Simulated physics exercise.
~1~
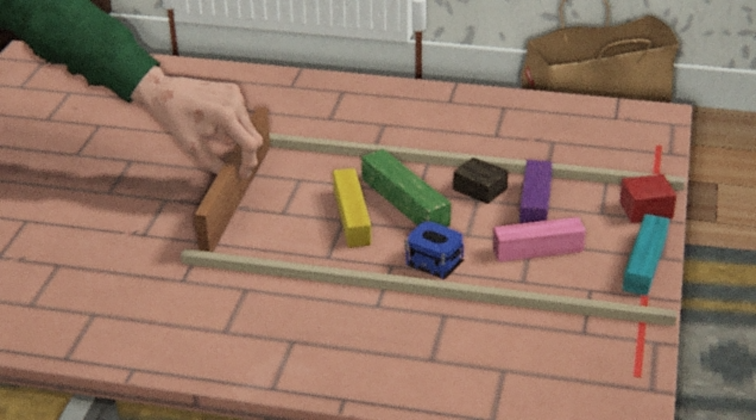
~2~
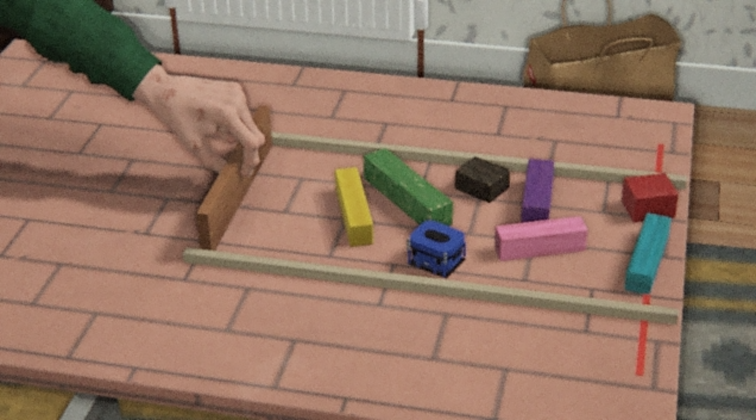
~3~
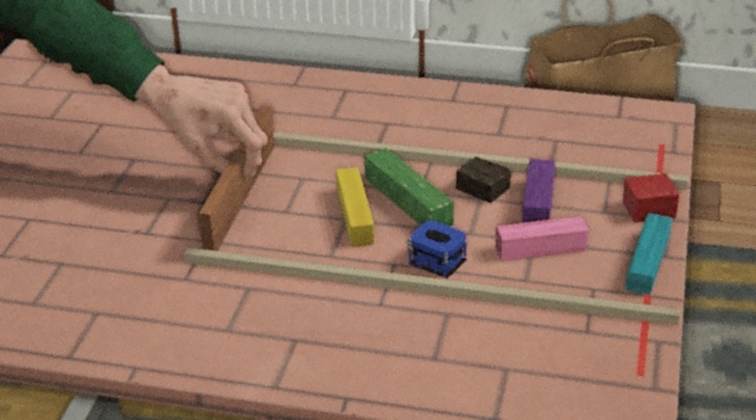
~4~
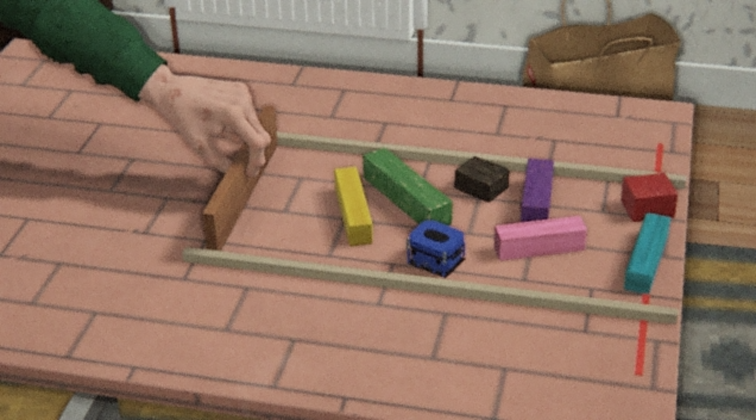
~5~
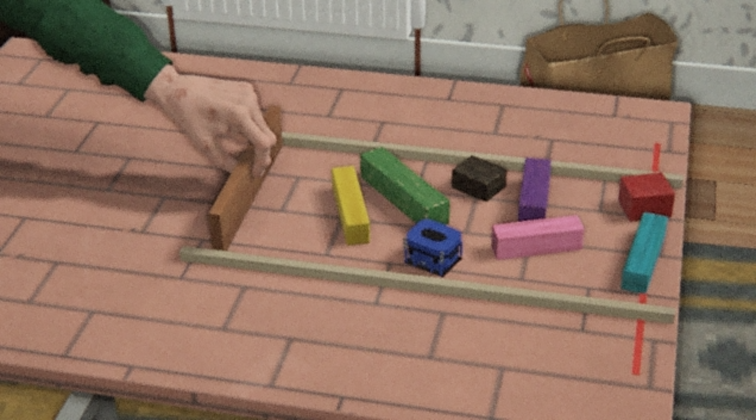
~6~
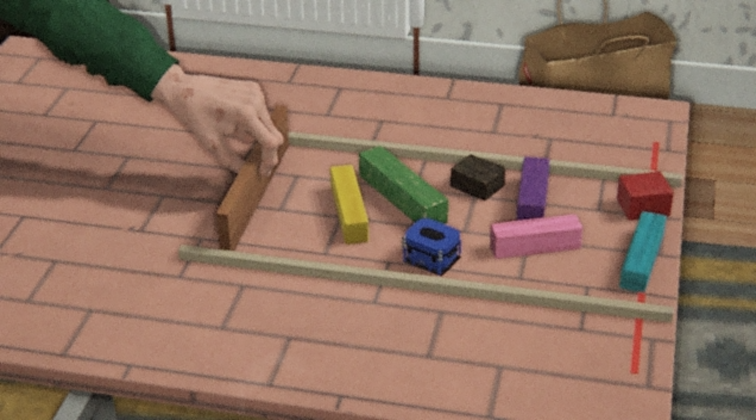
The clip shows a hand in a green sleeve moving a wooden board slightly to the right between two pale strips on a pink plank-patterned table, while the coloured blocks and the blue case ahead of it stay in place.
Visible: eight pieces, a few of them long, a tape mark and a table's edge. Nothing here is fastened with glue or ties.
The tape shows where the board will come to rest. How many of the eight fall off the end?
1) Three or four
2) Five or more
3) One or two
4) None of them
2, five or more.
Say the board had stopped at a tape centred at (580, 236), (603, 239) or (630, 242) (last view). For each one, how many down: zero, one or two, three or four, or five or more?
In turn: Either one or two; either three or four; five or over.
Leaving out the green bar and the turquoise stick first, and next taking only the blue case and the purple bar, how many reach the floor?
The number fallen is 3, and in the other try 5.
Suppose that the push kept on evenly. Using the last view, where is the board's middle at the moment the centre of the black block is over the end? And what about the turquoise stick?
The middle is at (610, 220) when it's the black block, and at (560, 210) when it's the turquoise stick.
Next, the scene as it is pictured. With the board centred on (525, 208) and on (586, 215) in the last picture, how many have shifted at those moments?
First 8, then 8.
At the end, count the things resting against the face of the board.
1 are in contact with it.
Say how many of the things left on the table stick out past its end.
The count is 0.
Soon after, none off yet; turquoise stick at rest near (643, 251); red block at rest near (645, 196); pink stick at rest near (536, 236).
Then, none off yet; turquoise stick at rest near (643, 251); red block moved a little near (662, 200); pink stick moved a little near (579, 242).
At rest, the number that fall off is five or more; fallen, green bar, blue case, black block, purple bar, pink stick, red block and turquoise stick.
